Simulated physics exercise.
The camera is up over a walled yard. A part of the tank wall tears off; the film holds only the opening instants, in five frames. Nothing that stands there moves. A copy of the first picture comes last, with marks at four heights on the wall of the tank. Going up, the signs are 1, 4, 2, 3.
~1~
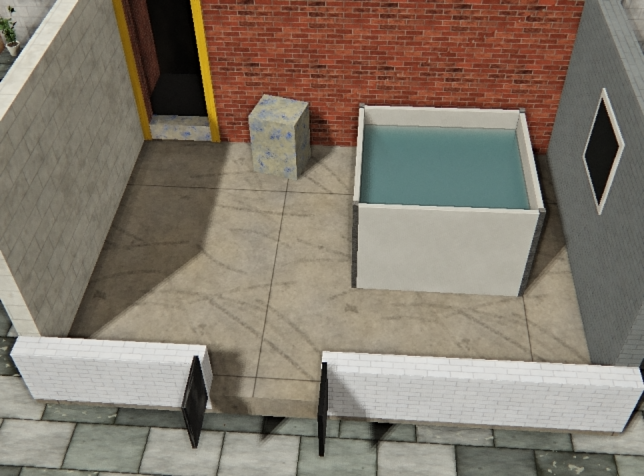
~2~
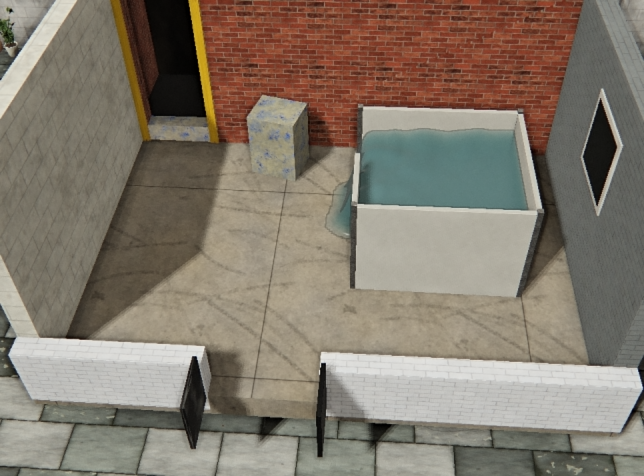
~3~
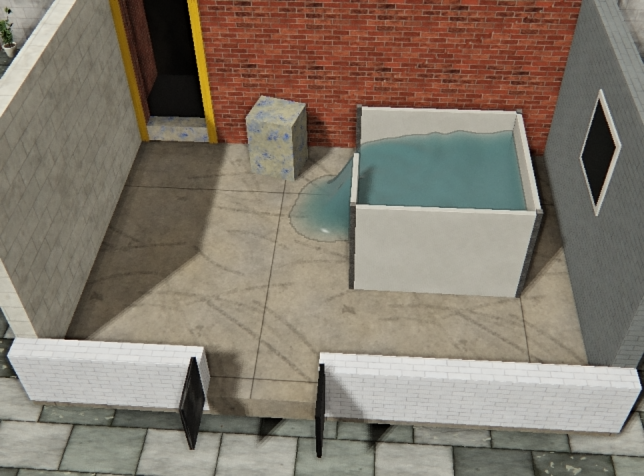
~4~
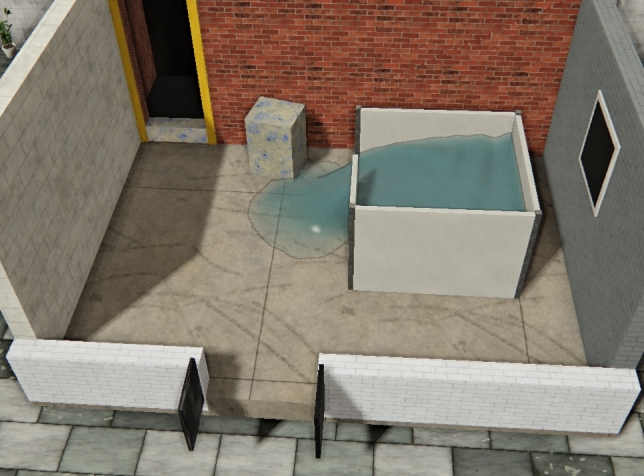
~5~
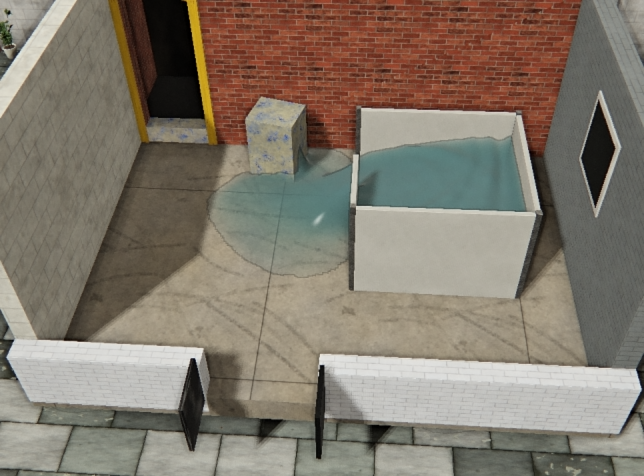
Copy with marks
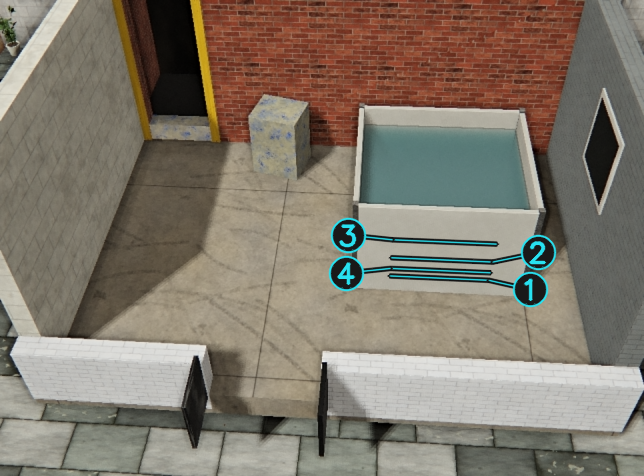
We see a walled yard with a speckled block and a pale tank of water; water pours out through the tank's left side and spreads leftward across the paved ground in a widening pool, reaching around the block's base.
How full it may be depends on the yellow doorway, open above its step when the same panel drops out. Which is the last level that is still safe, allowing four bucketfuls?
Take 3.
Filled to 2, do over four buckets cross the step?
No, not at all.
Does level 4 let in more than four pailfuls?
No, that is safe.
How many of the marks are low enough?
All of them.
On the marked copy, 1 at (439, 278); 2 at (441, 259); 3 at (444, 241); 4 at (440, 270); from the bottom up 1, 4, 2, 3.
With 1, nothing gets over.
With 2, nothing gets over.
With 3, a splash gets over, under a bucket.
With 4, nothing gets over.
